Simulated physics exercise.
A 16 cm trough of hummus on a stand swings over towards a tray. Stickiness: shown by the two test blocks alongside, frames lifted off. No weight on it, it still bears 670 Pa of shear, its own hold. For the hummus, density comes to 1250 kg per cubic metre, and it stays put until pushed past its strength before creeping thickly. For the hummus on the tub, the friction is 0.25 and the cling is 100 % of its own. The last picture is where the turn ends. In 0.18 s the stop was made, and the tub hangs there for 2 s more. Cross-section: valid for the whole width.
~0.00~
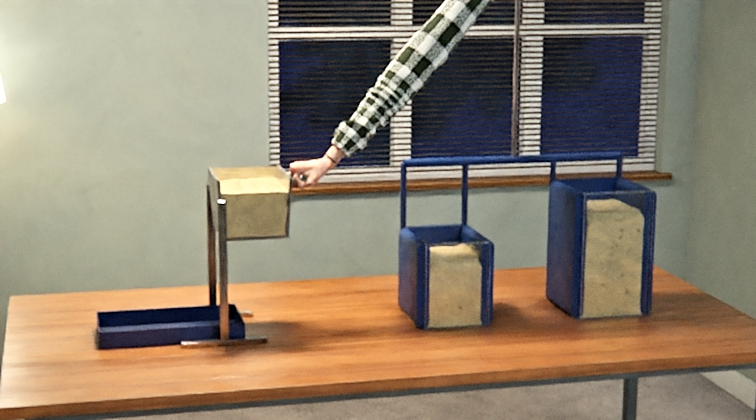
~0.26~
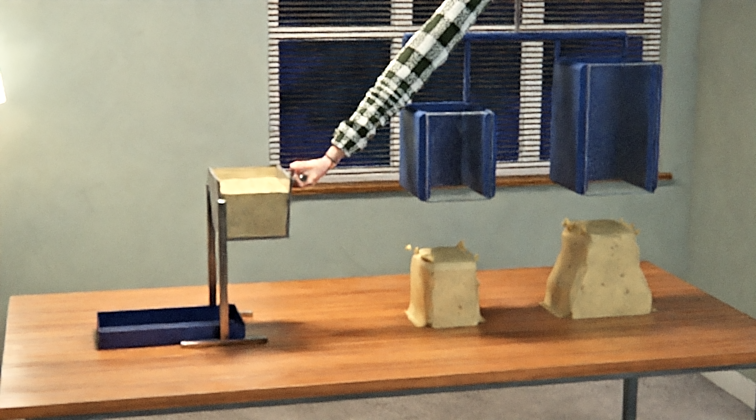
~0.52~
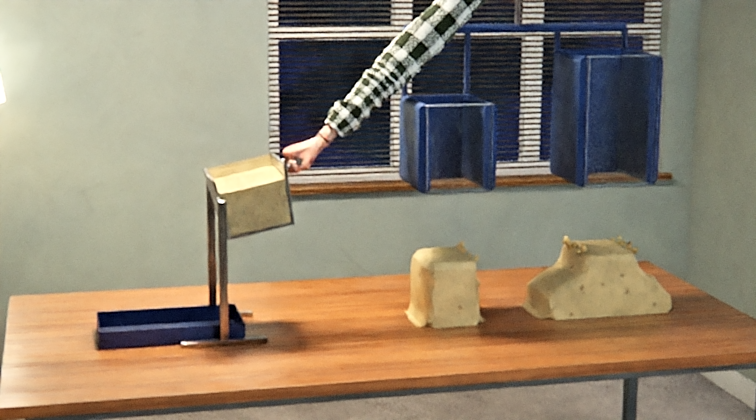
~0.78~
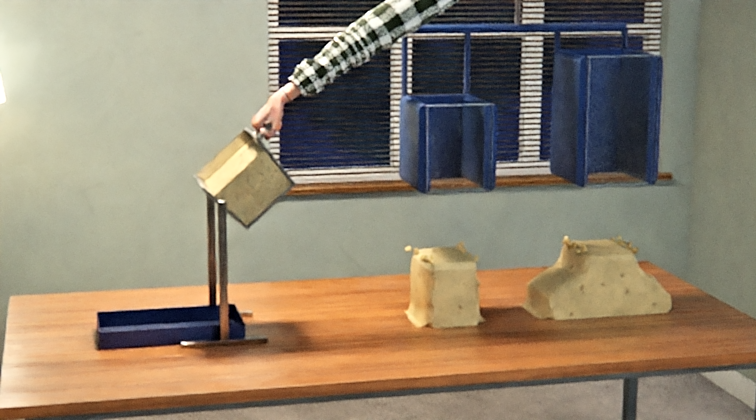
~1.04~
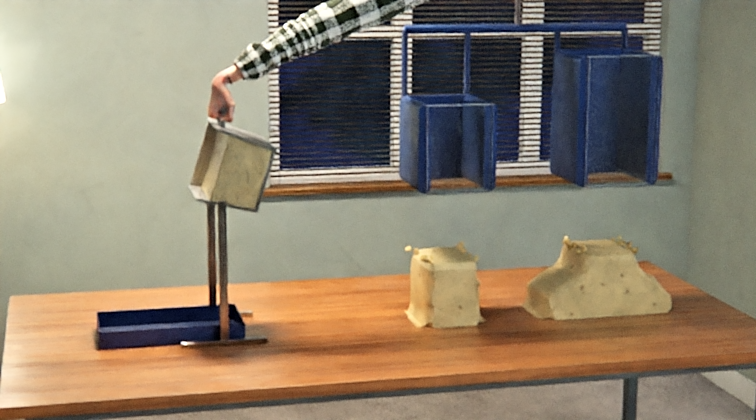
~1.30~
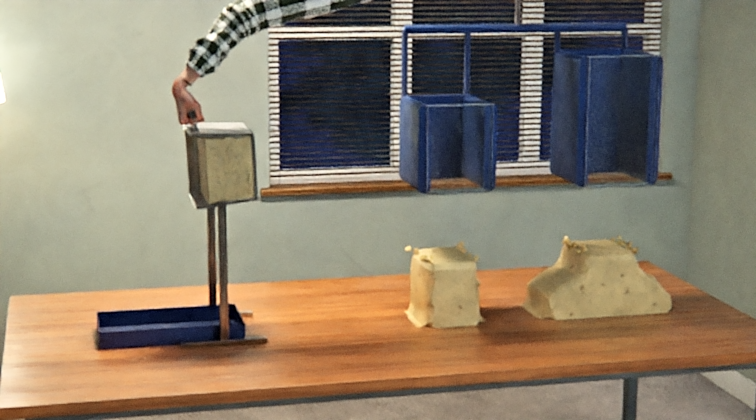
On a wooden table, blue moulds lifting off two beige blocks that sag unevenly, then a checked-sleeved arm turning a tub leftward.
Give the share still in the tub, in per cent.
100 %.
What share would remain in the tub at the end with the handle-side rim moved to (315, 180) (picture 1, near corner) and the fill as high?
Close to 40 per cent would still be in the tub.
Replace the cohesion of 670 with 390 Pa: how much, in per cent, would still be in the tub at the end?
The share would be near 45 %.
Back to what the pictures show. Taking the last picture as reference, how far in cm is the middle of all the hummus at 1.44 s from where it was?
Some 0 cm.
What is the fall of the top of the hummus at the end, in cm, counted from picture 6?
0 cm.
By 1.44 s, the tub is at 93 degrees and holds 100 %.
By 1.61 s, the tub is at 93 degrees and holds 100 %.
By 1.78 s, the tub is at 93 degrees and holds 100 %.
By 1.95 s, the tub is at 93 degrees and holds 100 %.
By 3.30 s, at the end, the tub is at 93 degrees and holds 100 %.
